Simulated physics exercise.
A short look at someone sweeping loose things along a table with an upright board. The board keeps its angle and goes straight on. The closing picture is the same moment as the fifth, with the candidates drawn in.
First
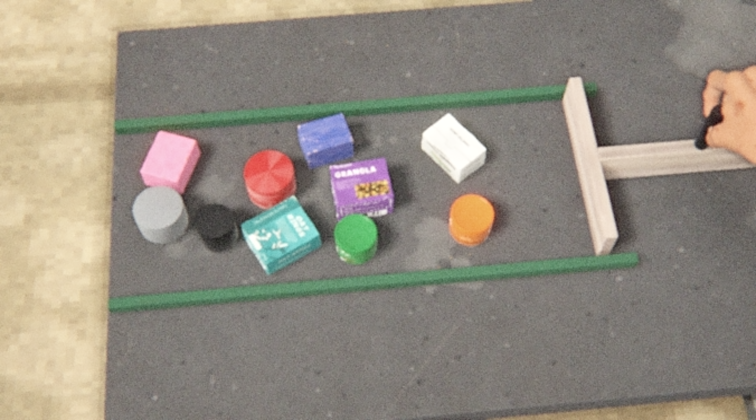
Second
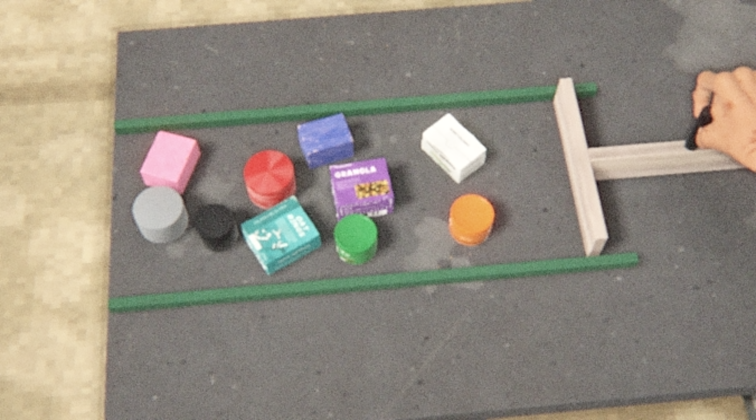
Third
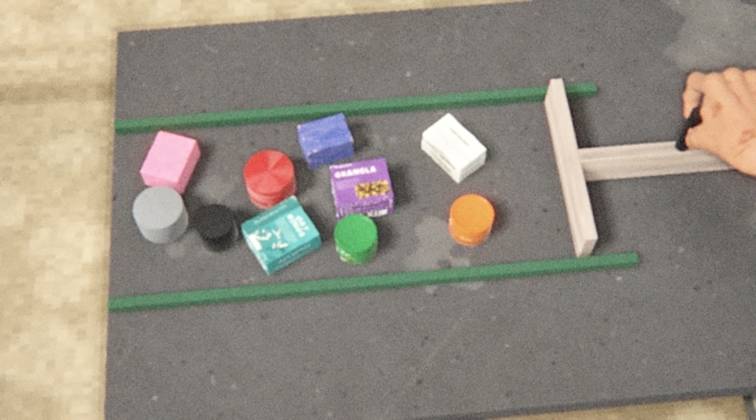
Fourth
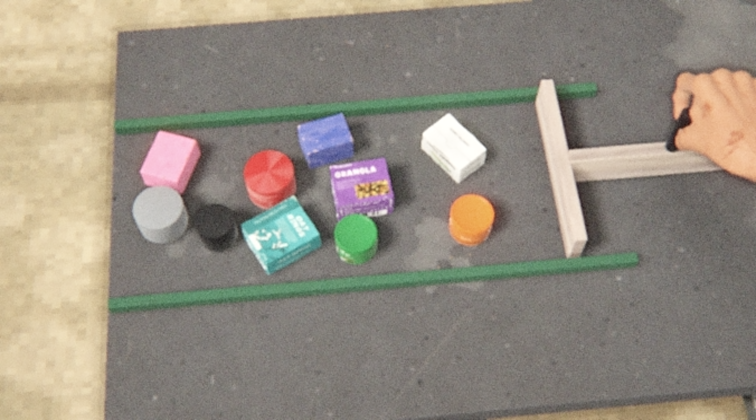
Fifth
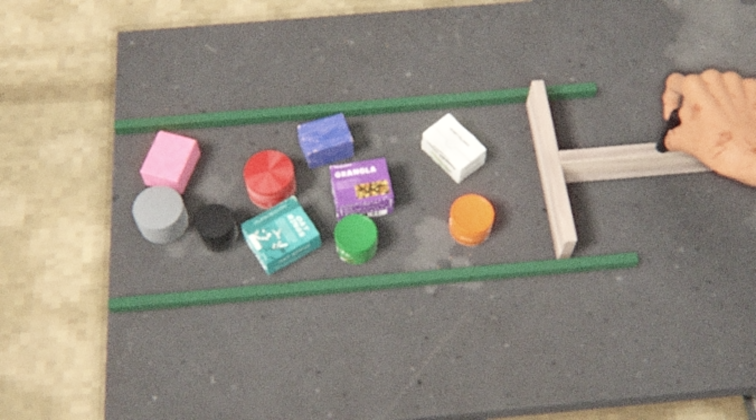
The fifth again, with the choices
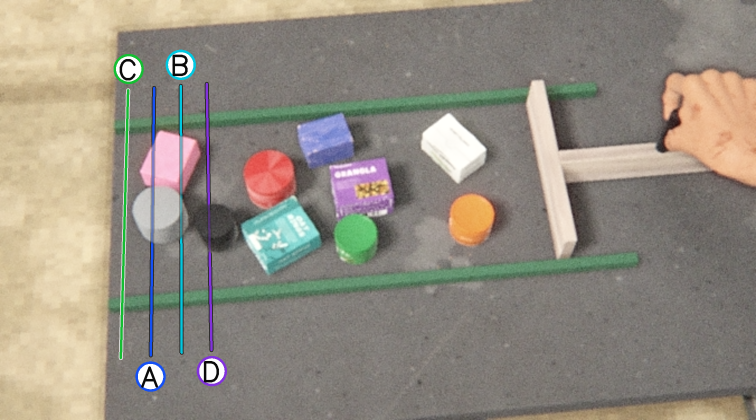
A pale wooden board on a handle, gripped by a hand at the right, slides slowly and steadily left across a dark tabletop seen from above. Between two green rails lie a pink block, grey and black pots, a red tin, blue, turquoise and purple boxes, a green tub, and a white box above an orange jar. The board touches none of them, and they and the camera stay still.
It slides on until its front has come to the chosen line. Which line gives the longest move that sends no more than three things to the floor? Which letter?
No farther than D.
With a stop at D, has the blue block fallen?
By then, no.
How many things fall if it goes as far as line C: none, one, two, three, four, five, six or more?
Six or more.
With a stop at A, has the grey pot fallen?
By then, yes.
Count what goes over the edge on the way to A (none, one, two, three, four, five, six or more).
Six or more.
On the marked copy, A at (153, 212); B at (181, 210); C at (125, 215); D at (209, 208).
With D. Early on, board (430, 167); orange jar (407, 226); white box (400, 146).
Further on, board (305, 177); grey pot (149, 207); black pot (184, 228).
At the end, board (208, 185); grey pot over the edge; pink block over the edge; three fallen.
As for the rest, A drops seven; B drops four; C drops ten.
